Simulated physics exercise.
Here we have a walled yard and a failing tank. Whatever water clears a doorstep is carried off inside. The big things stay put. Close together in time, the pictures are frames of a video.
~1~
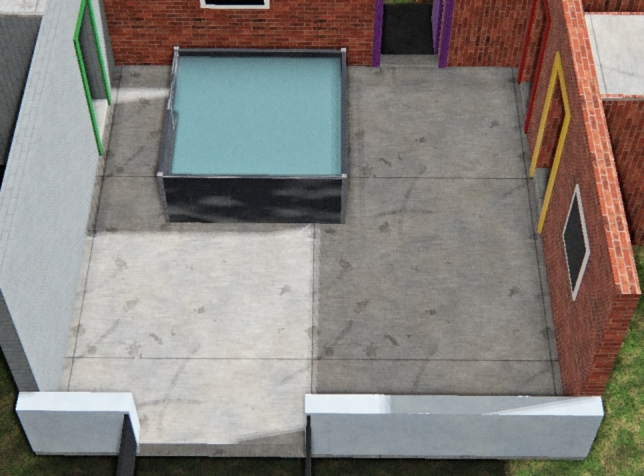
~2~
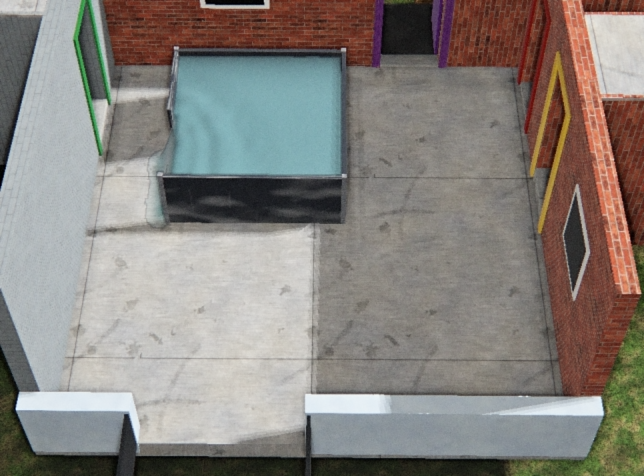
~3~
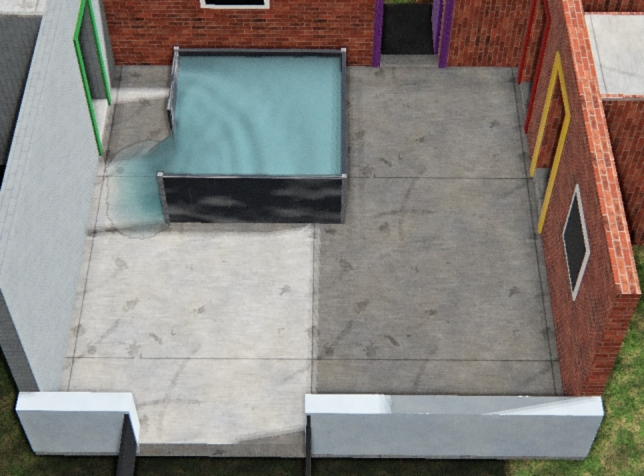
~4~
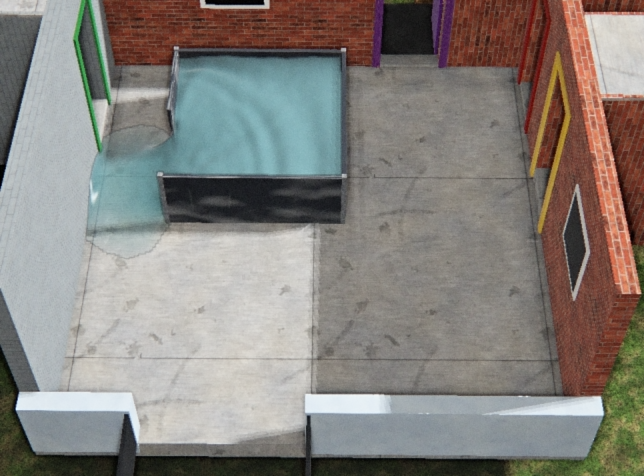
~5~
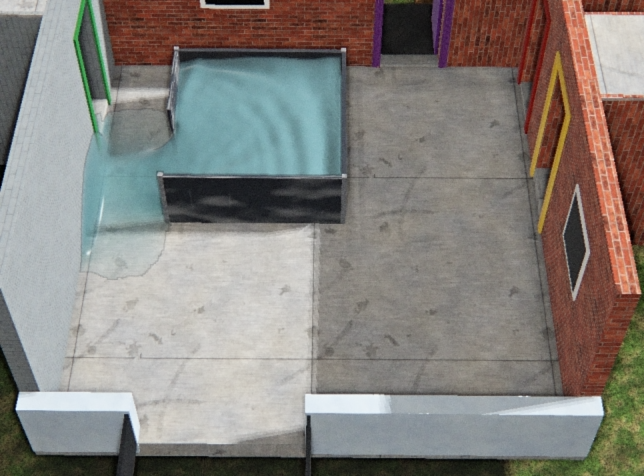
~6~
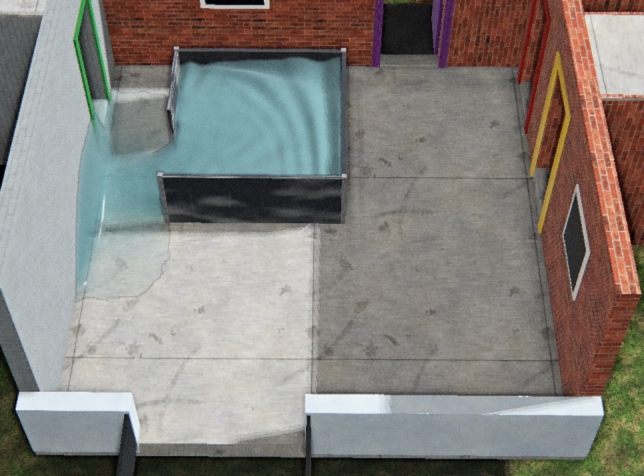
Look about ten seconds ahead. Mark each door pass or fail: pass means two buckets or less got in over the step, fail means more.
Purple door - fail, green door - fail, yellow door - pass, red door - fail.
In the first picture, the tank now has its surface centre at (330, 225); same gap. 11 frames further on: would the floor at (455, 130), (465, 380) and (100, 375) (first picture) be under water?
In the order asked: Not reached, not reached, reached by the flood.
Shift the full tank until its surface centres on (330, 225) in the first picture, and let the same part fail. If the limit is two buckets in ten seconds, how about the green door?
Well, the way I see it, the green door never reaches the limit.
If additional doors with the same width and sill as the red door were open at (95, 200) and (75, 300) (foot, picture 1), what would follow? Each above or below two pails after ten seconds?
One after the other: Goes over, passes that mark.
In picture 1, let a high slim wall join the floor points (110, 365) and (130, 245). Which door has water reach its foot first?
The green one.
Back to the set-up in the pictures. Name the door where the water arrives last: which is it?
It's the yellow door.
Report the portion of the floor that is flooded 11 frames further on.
It comes out near 35 percent.
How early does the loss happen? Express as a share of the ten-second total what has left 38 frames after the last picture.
Approximately 70 in a hundred, I think.
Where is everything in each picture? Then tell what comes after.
The water tank at (257, 114) is whole and still, in the first frame.
The front is at (163, 225), out from the gap at (172, 173), in the second frame.
Water pours out at (172, 174) and has run to (121, 156), in the third frame.
The front is at (103, 143), out from the gap at (172, 175), in the fourth frame.
The front is at (82, 267), out from the gap at (172, 175), in the fifth frame.
Water pours out at (172, 174) and has run to (76, 297), in the sixth frame.
A moment on, water covers 20 % of the floor; the purple door not reached, the green door over two buckets in, the yellow door not reached, the red door not reached.
Next, water covers 35 % of the floor; the purple door not reached, the green door over two buckets in, the yellow door not reached, the red door not reached.
Then, water covers 50 % of the floor; the purple door under two buckets in, the green door far over two buckets in, the yellow door not reached, the red door wet at the sill, nothing in.
Later, water covers 80 % of the floor; the purple door over two buckets in, the green door far over two buckets in, the yellow door wet at the sill, nothing in, the red door far over two buckets in.
In the end, water covers 100 % of the floor; the purple door over two buckets in, the green door far over two buckets in, the yellow door wet at the sill, nothing in, the red door far over two buckets in.
